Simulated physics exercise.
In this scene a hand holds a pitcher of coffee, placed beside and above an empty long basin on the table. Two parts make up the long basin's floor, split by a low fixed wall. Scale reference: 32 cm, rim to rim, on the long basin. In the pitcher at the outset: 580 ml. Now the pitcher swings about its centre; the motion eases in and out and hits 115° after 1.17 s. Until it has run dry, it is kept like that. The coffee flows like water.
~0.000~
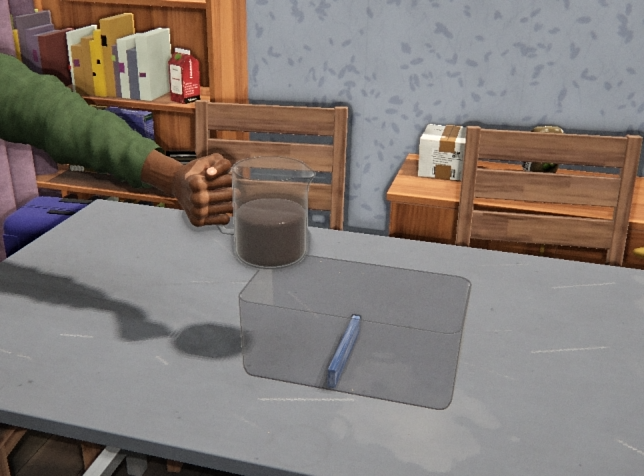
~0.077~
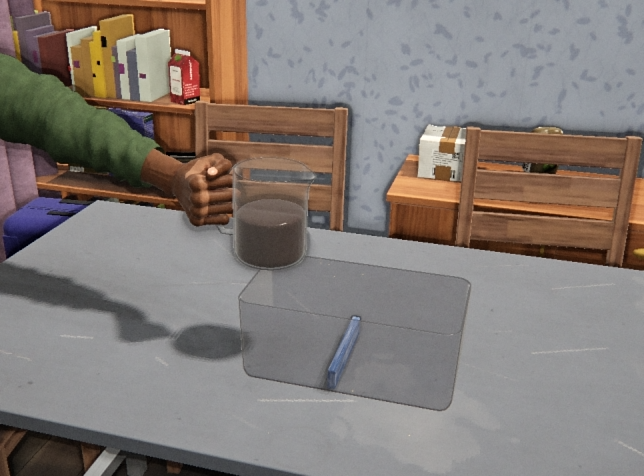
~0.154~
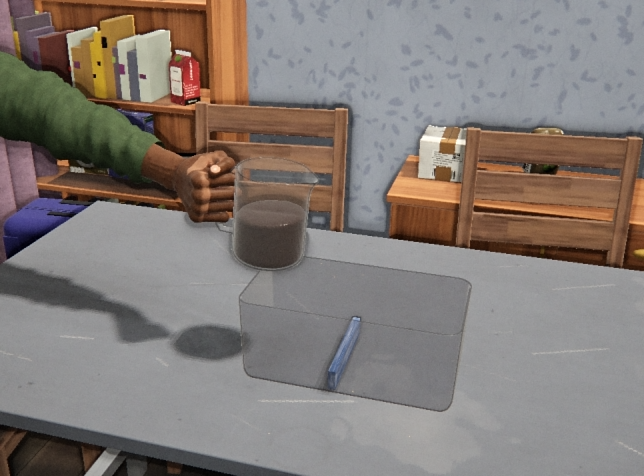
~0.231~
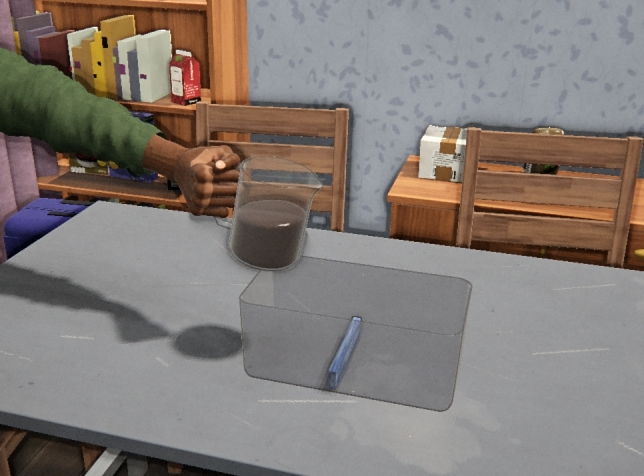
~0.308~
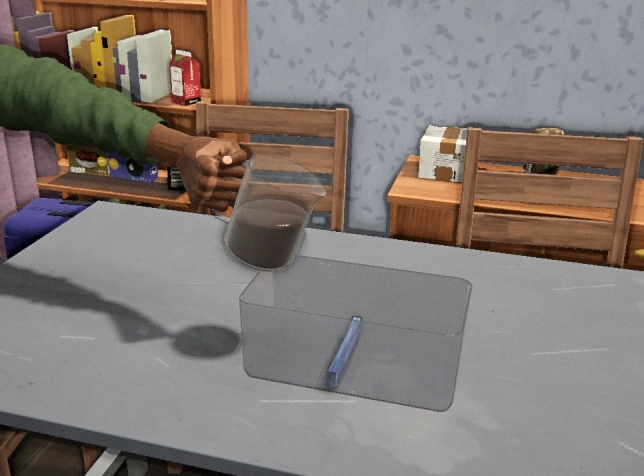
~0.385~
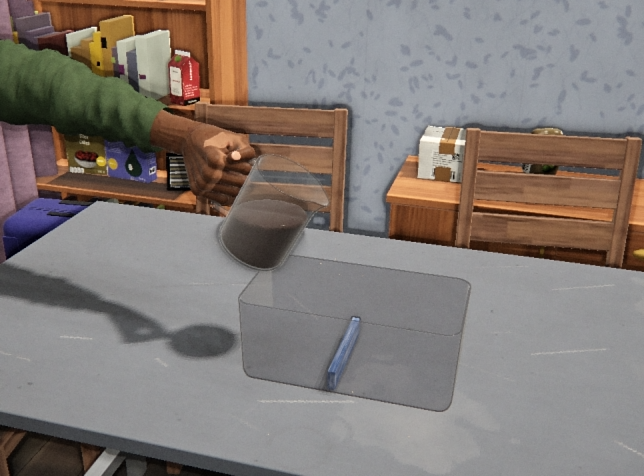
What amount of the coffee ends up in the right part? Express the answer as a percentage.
65 %.
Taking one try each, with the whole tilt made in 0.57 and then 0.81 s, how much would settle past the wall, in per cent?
Respectively about 50 and 55 percent.
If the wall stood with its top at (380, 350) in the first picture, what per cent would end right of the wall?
That would be about 10 in a hundred, I'd say.
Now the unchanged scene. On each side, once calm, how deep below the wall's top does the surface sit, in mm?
Measured: Left around 24 mm, right around 18 mm.
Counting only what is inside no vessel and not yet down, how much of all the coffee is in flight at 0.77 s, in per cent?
I'd say close to 12 per cent.
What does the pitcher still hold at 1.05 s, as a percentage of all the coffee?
22 per cent or so.
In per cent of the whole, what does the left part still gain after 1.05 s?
Around 18 in a hundred.
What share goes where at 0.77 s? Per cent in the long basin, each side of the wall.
1 per cent left and 2 right, roughly.
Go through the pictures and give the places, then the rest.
In the first picture, it leans 0°; its right rim is at (315, 175); the coffee meets the walls at (240, 205) and (305, 214); the long basin's rim runs from (256, 275) to (466, 306); the wall's top is at (345, 342).
In the second picture, it leans 1°; its right rim is at (316, 177); the coffee meets the walls at (240, 207) and (305, 214).
In the third picture, it leans 5°; its right rim is at (319, 180); the coffee meets the walls at (240, 208) and (305, 215).
In the fourth picture, it leans 11°; its right rim is at (323, 186); the coffee meets the walls at (240, 207) and (306, 215).
In the fifth picture, it leans 19°; its right rim is at (327, 194); the coffee meets the walls at (238, 208) and (307, 216).
In the sixth picture, it leans 28°; its right rim is at (330, 204); the coffee meets the walls at (233, 210) and (308, 217).
After 0.77 s the tilt is 85° and 85 per cent is still to pour, 1 is left of the wall and 2 right of it.
After 1.05 s the tilt is 112° and 22 per cent is still to pour, 16 is left of the wall and 53 right of it.
After 1.35 s the tilt is 115° and 0 per cent is still to pour, 34 is left of the wall and 65 right of it.
After 1.67 s the tilt is 115° and 0 per cent is still to pour, 34 is left of the wall and 65 right of it.
In the end 34 per cent lies left of the wall, 65 right of it and 0 outside.
